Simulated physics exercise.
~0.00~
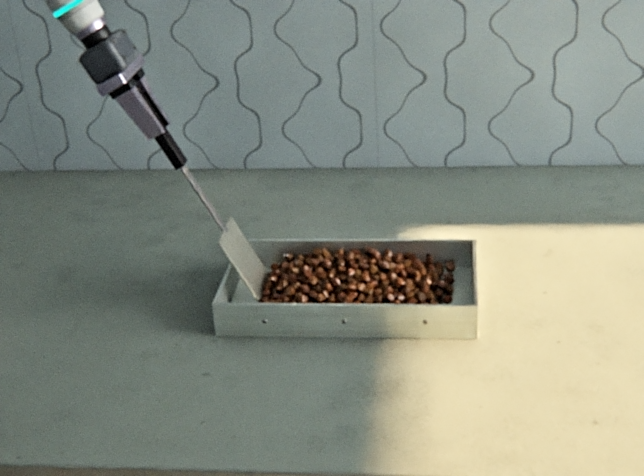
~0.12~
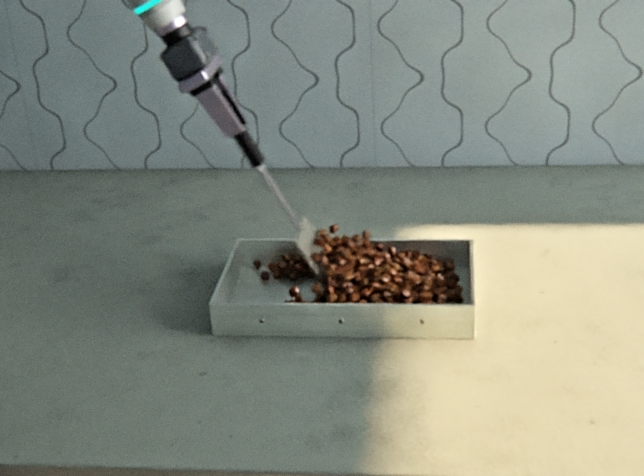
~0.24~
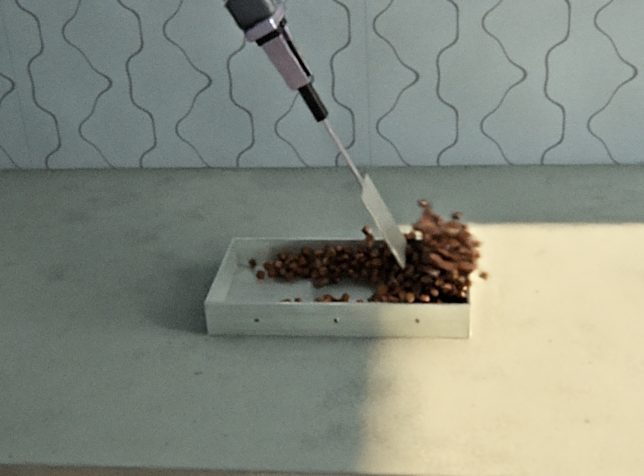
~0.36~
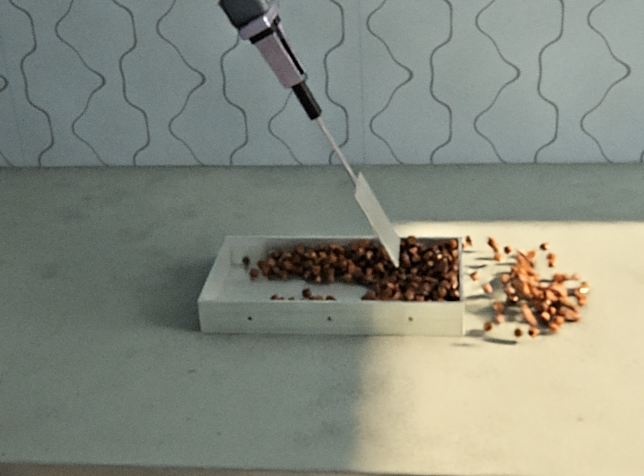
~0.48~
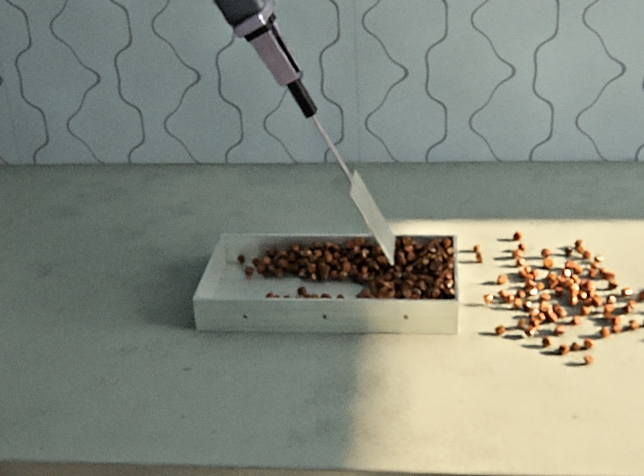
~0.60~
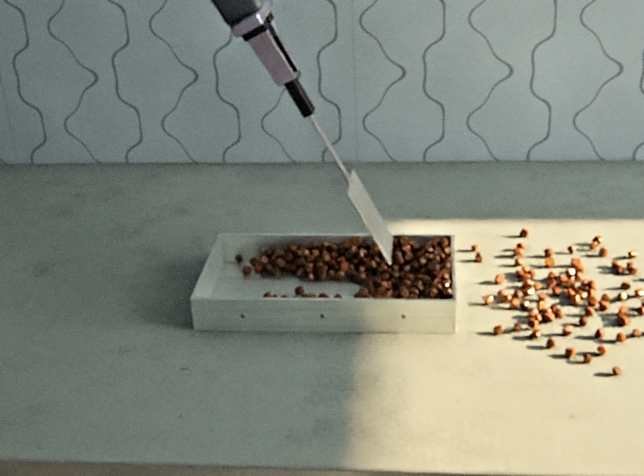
A robot arm reaching in from the upper left holds a thin, pale flat blade in a shallow grey tray heaped with small brown pellets. The tray sits on a grey-green surface before a pale wall with wavy dark lines, seen from slightly above, with a patch of warm light at right. The blade sweeps right through the pellets, piling them against the far end. Some spill over the right edge and scatter across the lit surface as the blade halts. The view drifts slightly right, and most pellets remain in the tray, with the rest spread beside it.
